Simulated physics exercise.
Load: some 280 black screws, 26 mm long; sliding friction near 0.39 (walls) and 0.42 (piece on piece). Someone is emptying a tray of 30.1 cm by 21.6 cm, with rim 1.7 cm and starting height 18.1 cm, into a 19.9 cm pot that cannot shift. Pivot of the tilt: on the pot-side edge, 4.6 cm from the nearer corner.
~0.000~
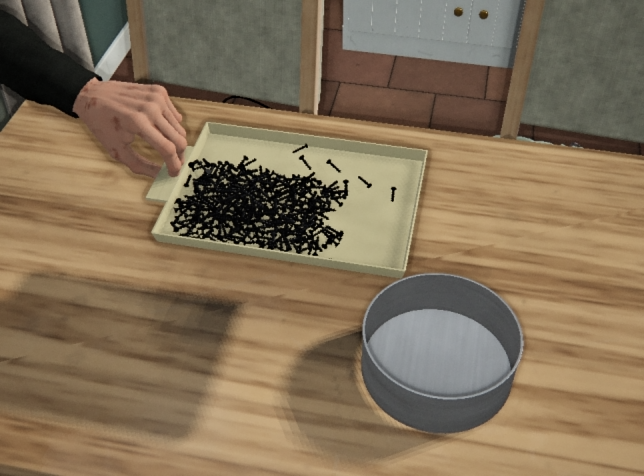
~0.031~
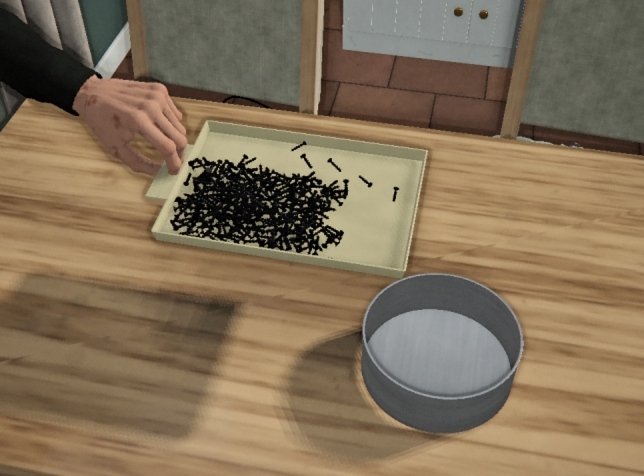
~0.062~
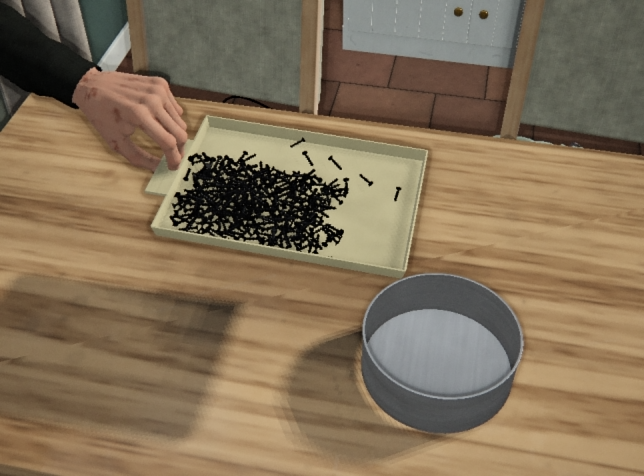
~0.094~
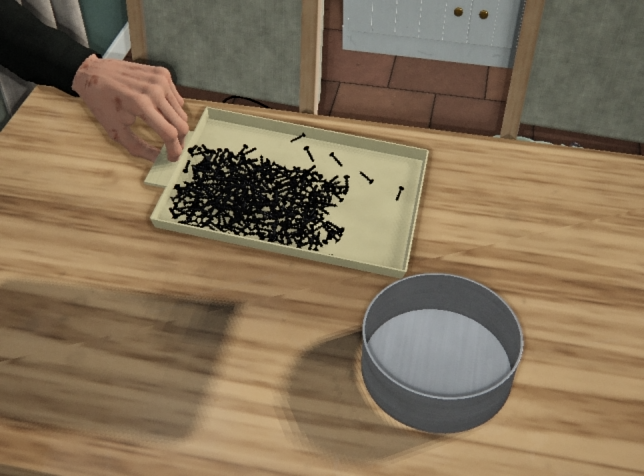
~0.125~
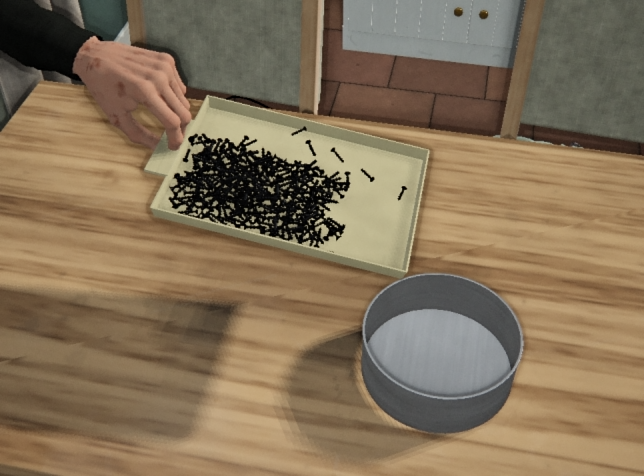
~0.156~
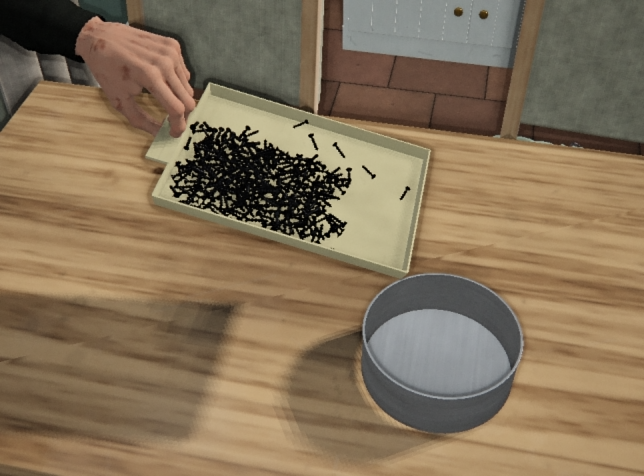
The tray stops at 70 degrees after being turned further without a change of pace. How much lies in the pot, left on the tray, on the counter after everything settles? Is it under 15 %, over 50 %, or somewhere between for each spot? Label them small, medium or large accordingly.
Pot - large, tray - small, counter - medium.
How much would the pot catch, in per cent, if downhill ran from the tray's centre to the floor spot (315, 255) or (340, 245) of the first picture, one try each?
The share comes to about 30 in a hundred, then about 75 in a hundred.
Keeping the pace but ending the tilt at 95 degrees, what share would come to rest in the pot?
I'd say close to 70 percent.
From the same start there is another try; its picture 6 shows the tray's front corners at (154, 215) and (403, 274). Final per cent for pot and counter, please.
Pot 70, counter 30.
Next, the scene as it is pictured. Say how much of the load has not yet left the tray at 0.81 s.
Value: About 10%.
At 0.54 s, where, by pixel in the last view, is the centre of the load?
Load centre est.: (387, 189) px.
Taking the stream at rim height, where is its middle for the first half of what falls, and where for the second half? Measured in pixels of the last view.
Around (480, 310), then (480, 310).
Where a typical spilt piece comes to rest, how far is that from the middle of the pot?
Roughly 20 cm.
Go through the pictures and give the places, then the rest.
In the first frame, tray tilt 0 degrees, front corners at (155, 231) and (402, 268); middle of the pieces at (260, 201); pot at (442, 332).
In the second frame, tray tilt 1 degrees, front corners at (155, 229) and (402, 268); middle of the pieces at (260, 200).
In the third frame, tray tilt 2 degrees, front corners at (155, 225) and (403, 268); middle of the pieces at (260, 197).
In the fourth frame, tray tilt 5 degrees, front corners at (154, 217) and (403, 269), lowest corner right front; middle of the pieces at (261, 191).
In the fifth frame, tray tilt 8 degrees, front corners at (155, 206) and (404, 269), lowest corner right front; middle of the pieces at (262, 184).
In the sixth frame, tray tilt 12 degrees, front corners at (156, 194) and (405, 269), lowest corner right front; middle of the pieces at (264, 177); pot at (442, 332). Its pace works out near 130 degrees a second.
Then, at 0.38 s, tilt 41 degrees; the tray holds 100 %, the pot 0 %.
Then, at 0.54 s, tilt 62 degrees; the tray holds 100 %, the pot 0 %.
After 0.81 s, tilt 70 degrees; the tray holds 10 %, the pot 60 %.
In the end, at 2.2 s, pot 70 %, tray 5 %, counter 25 %.
